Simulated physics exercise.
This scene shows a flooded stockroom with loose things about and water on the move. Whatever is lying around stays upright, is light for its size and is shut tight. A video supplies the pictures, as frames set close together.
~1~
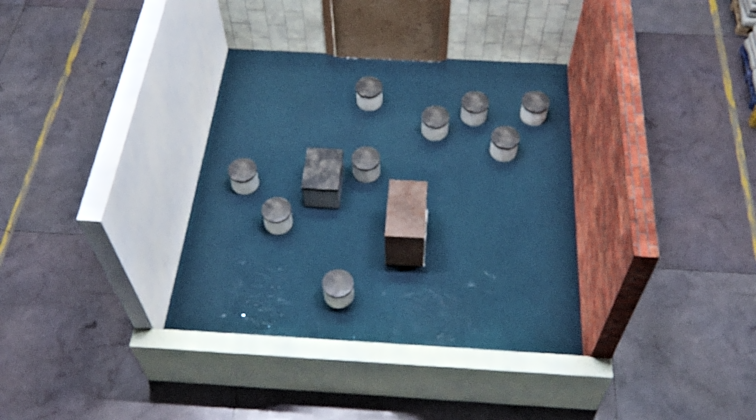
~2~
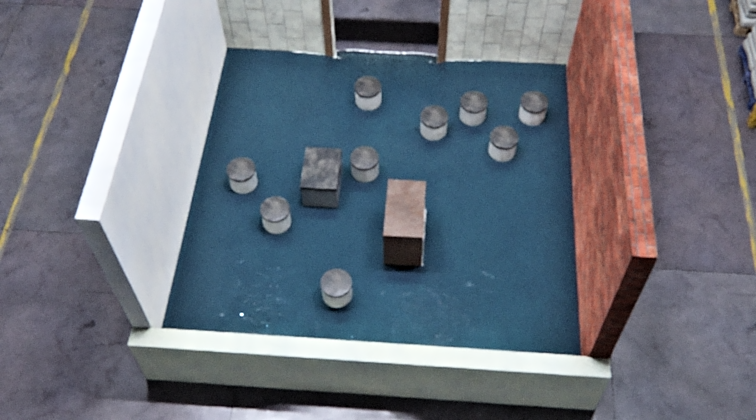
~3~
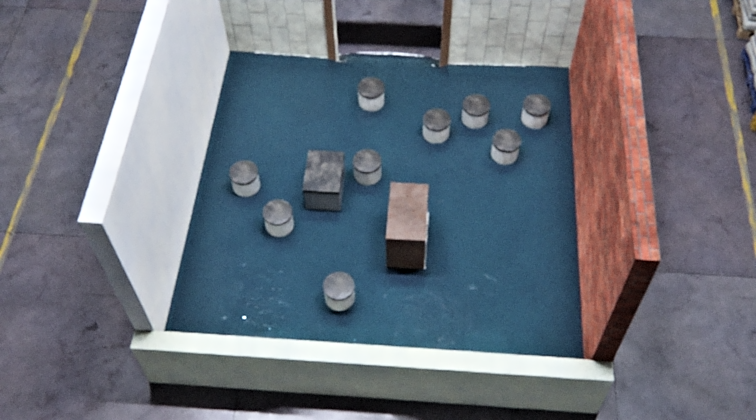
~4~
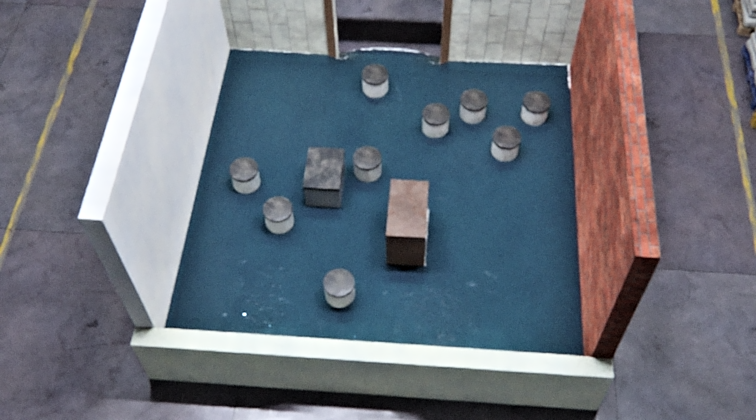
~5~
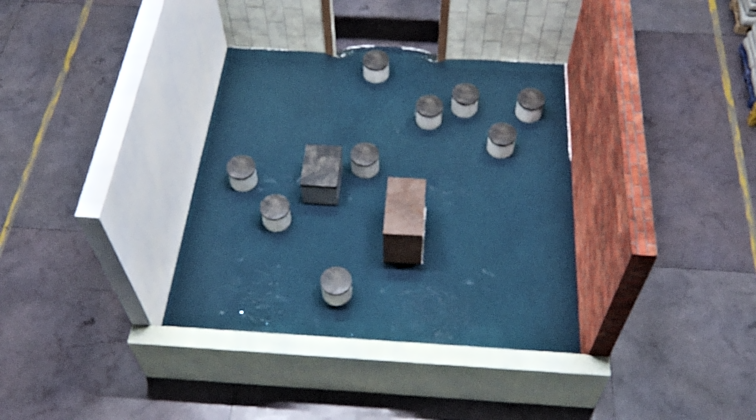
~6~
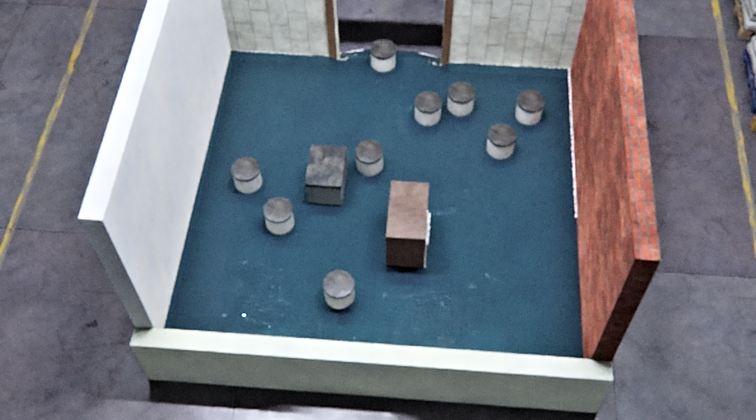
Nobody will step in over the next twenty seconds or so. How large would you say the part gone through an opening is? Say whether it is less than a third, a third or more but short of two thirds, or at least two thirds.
It is at least two thirds.
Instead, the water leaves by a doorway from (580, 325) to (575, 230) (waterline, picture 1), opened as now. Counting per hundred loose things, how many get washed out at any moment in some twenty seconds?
Near 60 percent, give or take.
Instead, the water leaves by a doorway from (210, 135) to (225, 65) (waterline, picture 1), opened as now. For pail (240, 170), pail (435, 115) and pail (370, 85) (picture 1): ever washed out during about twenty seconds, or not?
The three come to escape, escape and escape, in that order.
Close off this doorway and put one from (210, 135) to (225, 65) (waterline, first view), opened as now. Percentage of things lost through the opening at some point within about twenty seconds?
Share out: Near 60 %.
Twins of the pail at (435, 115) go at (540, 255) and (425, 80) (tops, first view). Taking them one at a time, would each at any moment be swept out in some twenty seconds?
Result, in order - stuck, escaped.
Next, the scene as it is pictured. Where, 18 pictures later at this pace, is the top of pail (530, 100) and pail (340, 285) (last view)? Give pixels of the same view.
Estimated positions: (455, 62); (335, 255).
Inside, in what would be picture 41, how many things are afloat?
Count: 2.
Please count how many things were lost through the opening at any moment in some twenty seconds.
It comes out at 9.
A moment on, 1 of 10 are out; 9 afloat.
Next, 4 of 10 are out; 6 afloat.
Later, 8 of 10 are out; 2 afloat.
In the end, 9 of 10 are out; 1 afloat.
